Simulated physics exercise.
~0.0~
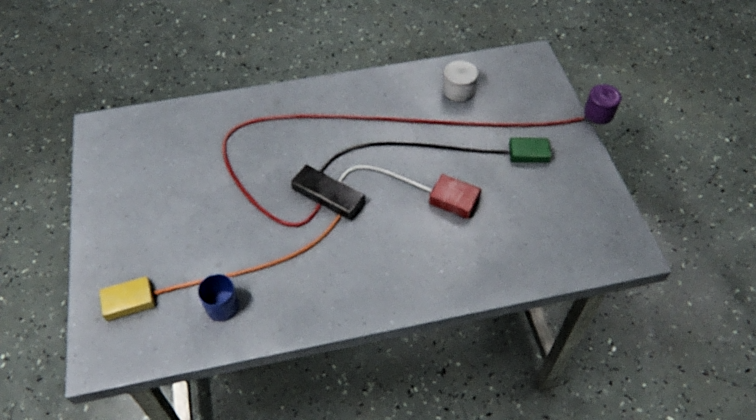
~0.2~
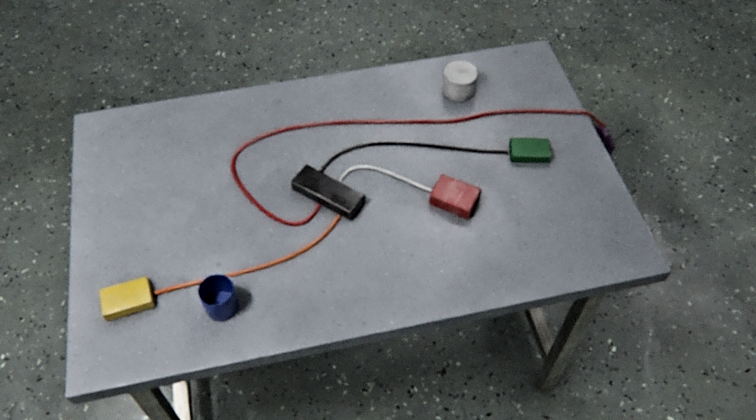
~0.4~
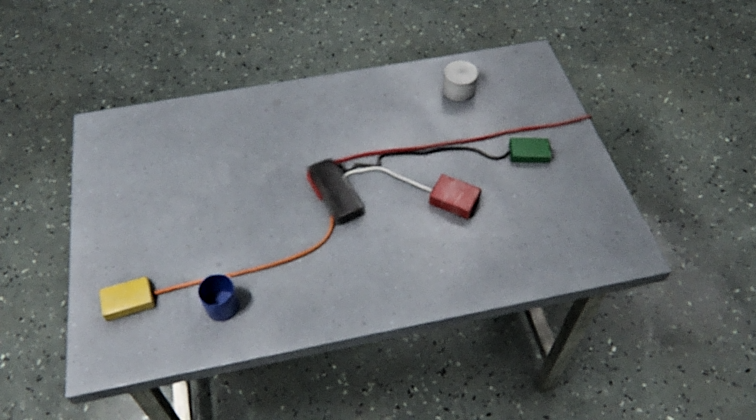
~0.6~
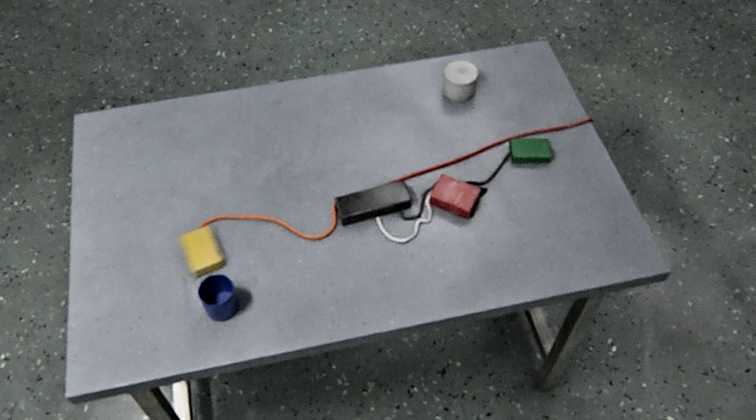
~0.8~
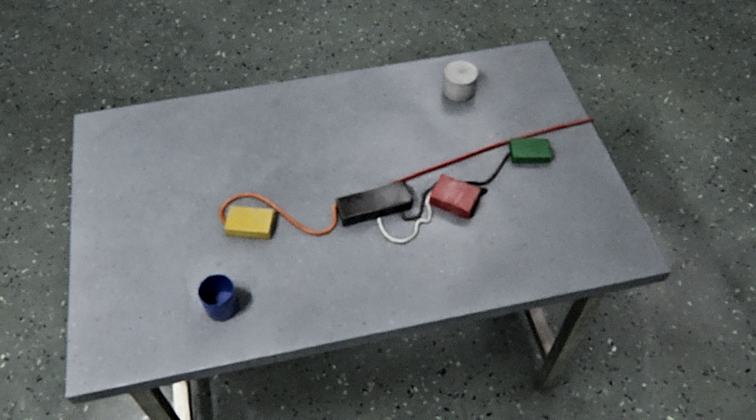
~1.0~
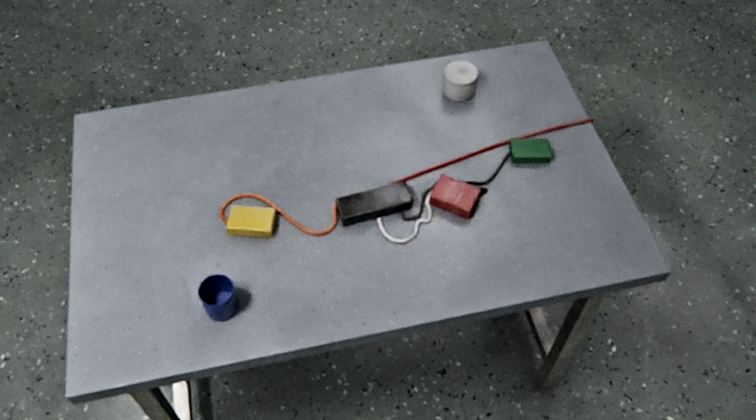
The purple speaker dropped off the table's right edge, pulling its red cable taut and dragging the black strip to the right, which then drew the yellow charger along by its orange cable until both rested on the table, the red cable stretched over the edge.
